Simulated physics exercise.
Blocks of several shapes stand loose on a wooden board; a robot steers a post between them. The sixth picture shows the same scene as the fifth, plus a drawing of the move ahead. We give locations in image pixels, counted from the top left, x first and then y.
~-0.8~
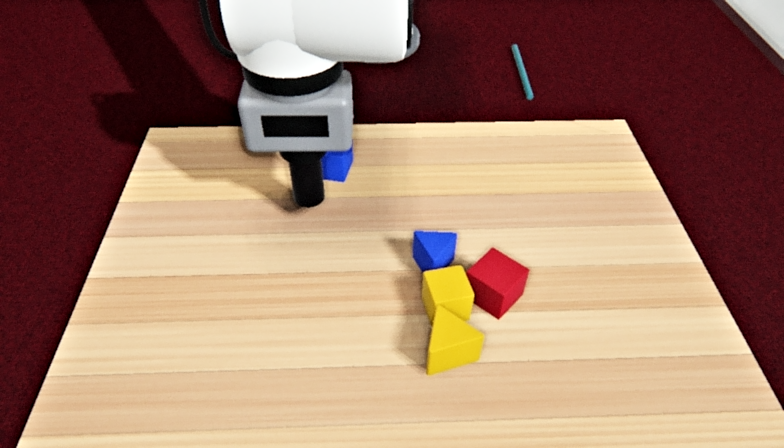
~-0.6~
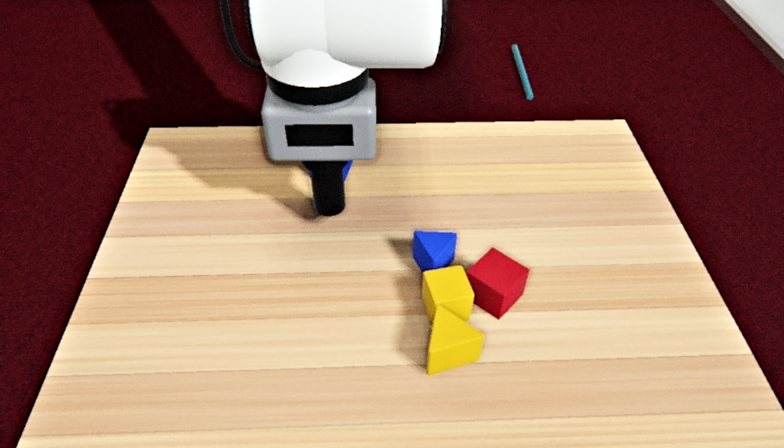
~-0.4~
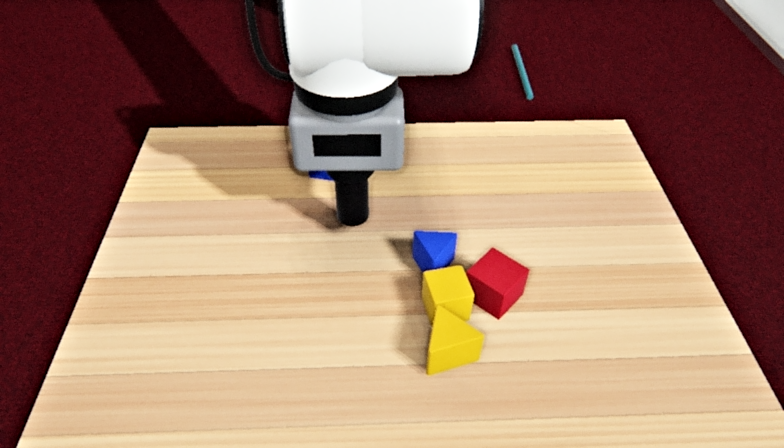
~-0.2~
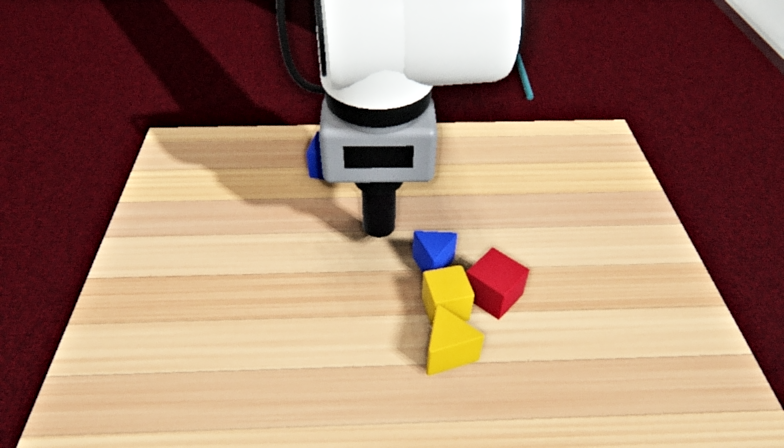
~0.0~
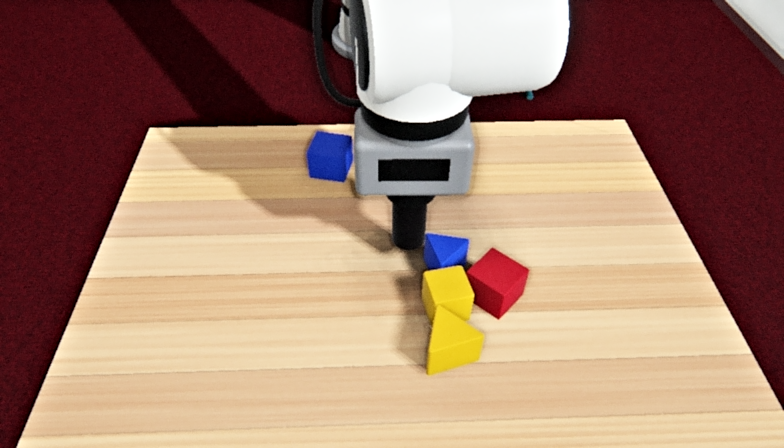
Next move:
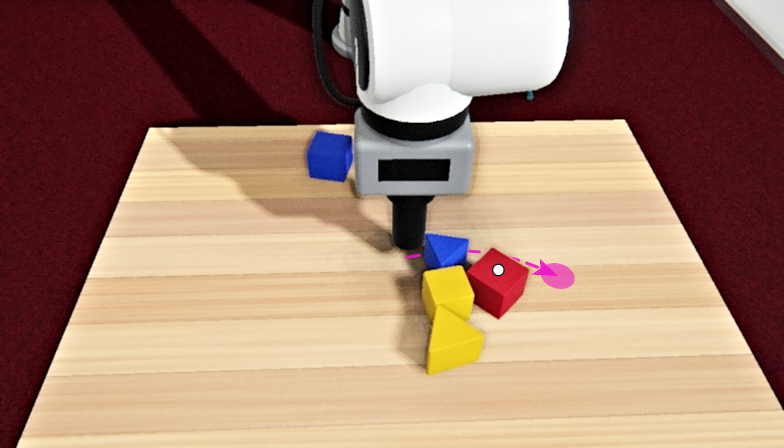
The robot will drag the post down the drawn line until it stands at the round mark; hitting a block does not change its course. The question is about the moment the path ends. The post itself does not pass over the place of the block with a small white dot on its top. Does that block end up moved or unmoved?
The result: It moves.
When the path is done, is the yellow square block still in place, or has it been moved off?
The block stays on its spot.
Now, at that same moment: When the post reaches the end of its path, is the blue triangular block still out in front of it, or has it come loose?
The post passes it.
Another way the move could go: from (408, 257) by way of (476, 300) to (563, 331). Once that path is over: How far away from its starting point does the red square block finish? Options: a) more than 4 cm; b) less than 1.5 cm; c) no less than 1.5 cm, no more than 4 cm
The one that fits is a, more than 4 cm.
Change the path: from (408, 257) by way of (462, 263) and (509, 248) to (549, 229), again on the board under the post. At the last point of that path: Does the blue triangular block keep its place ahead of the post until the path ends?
Final answer: No.
Path on the board, from (408, 257) by way of (457, 251) and (508, 257) to (558, 276); the dot is on the red square block.
The first path, step by step. One third of the way, post at (460, 232); blue triangular block at (477, 247), turned 75° clockwise; red square block at (509, 279).
Two thirds of the way, post at (513, 239); blue triangular block at (495, 251); red square block at (512, 286).
At the end, post at (564, 257); blue triangular block at (496, 252), turned 125° clockwise; yellow square block in place; red square block at (512, 286).
